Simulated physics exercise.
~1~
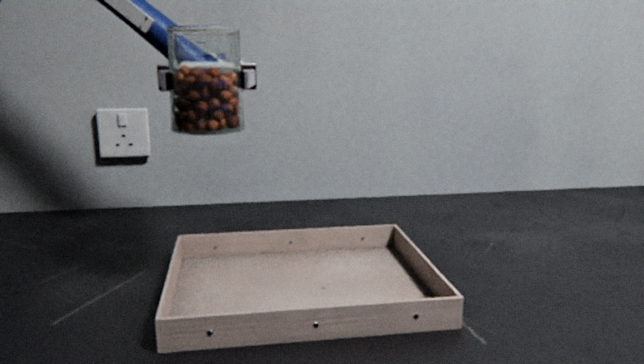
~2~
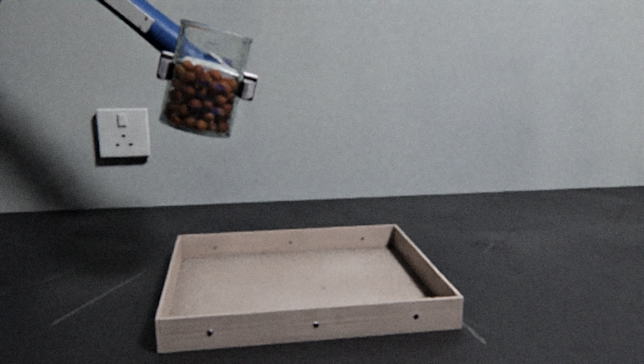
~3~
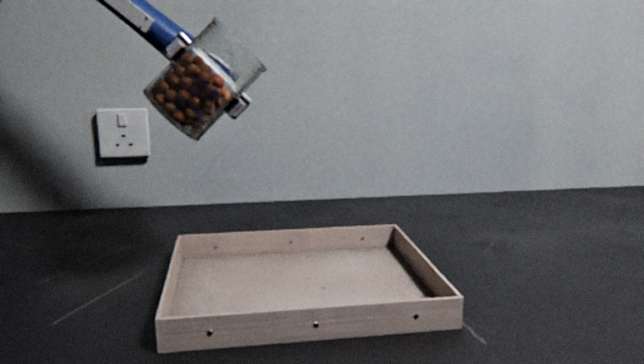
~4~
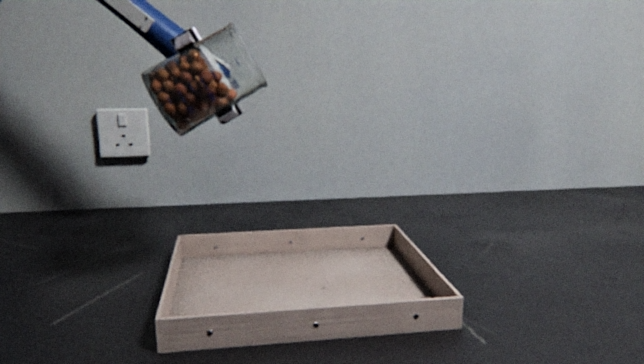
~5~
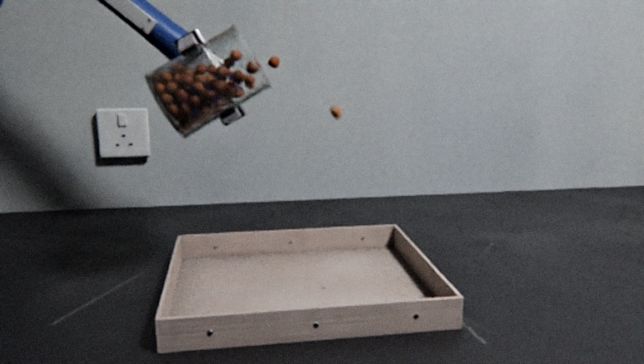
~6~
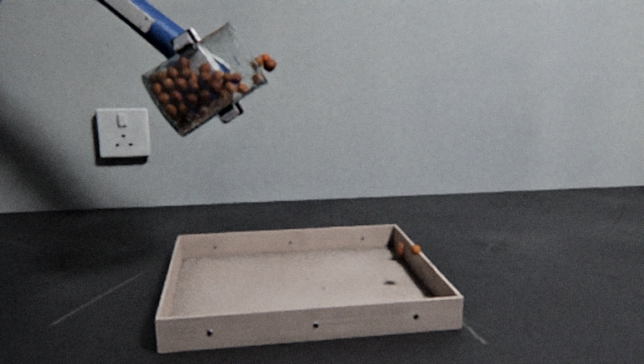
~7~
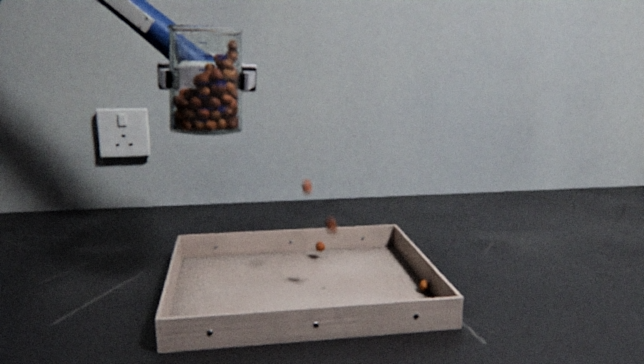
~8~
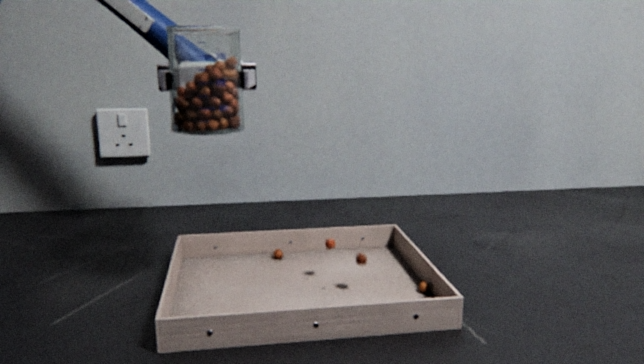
On a dark table by a grey wall, a robot arm tipping a beaker of hazelnuts, spilling four into a tray, then righting it.
